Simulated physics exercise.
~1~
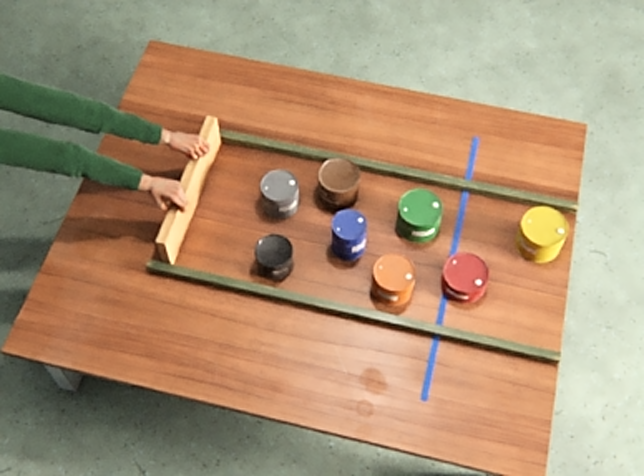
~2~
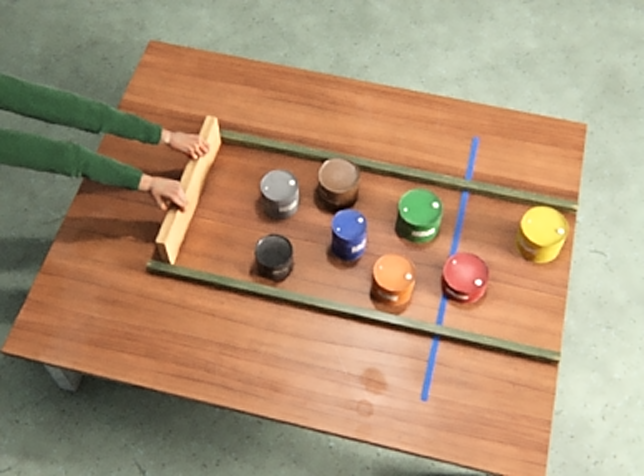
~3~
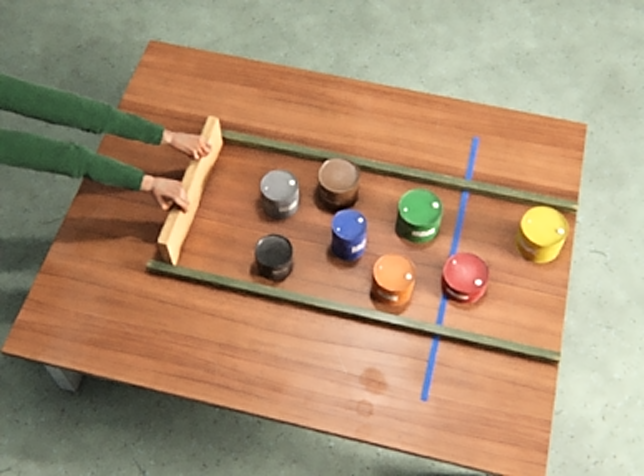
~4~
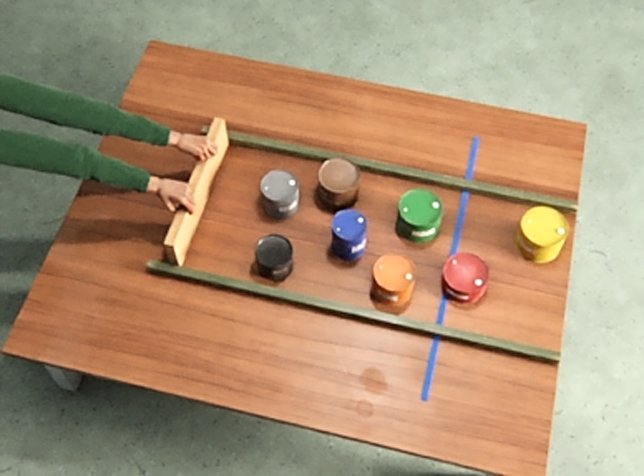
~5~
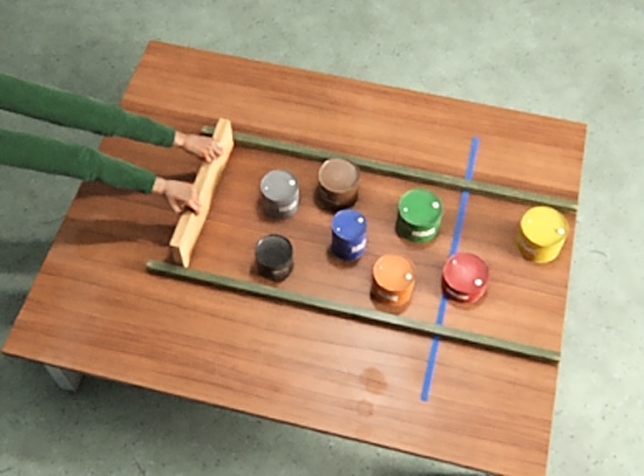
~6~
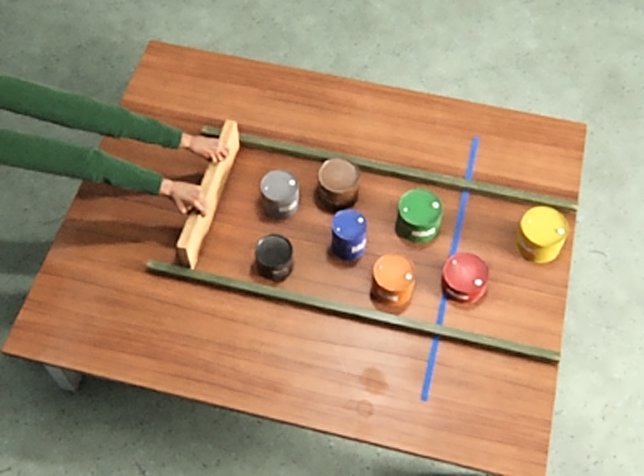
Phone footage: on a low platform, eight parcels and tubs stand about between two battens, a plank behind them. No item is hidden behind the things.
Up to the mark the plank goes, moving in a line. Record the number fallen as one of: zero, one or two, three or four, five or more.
Number fallen: Zero.
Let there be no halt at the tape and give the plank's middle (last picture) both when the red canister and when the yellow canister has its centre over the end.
The middle is at (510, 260) when it's the red canister, and at (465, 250) when it's the yellow canister.
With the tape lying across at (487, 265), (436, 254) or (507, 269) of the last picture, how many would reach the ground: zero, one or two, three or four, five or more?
In order: Just one or two, then no fall at all, then just one or two.
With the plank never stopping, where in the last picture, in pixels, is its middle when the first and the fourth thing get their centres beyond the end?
It sits near (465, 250), and then near (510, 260).
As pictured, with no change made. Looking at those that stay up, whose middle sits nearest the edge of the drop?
Foremost is the yellow canister.
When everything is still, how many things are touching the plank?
Counting them up gives 4.
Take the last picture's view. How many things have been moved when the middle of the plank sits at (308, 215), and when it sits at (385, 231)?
That gives 3 for the first and 7 for the second.
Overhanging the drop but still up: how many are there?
As for overhanging, the count is 1.
Soon after, none off yet; yellow canister at rest near (541, 235); red canister at rest near (465, 278); green canister at rest near (419, 216).
In the end, the number that fall off is zero.
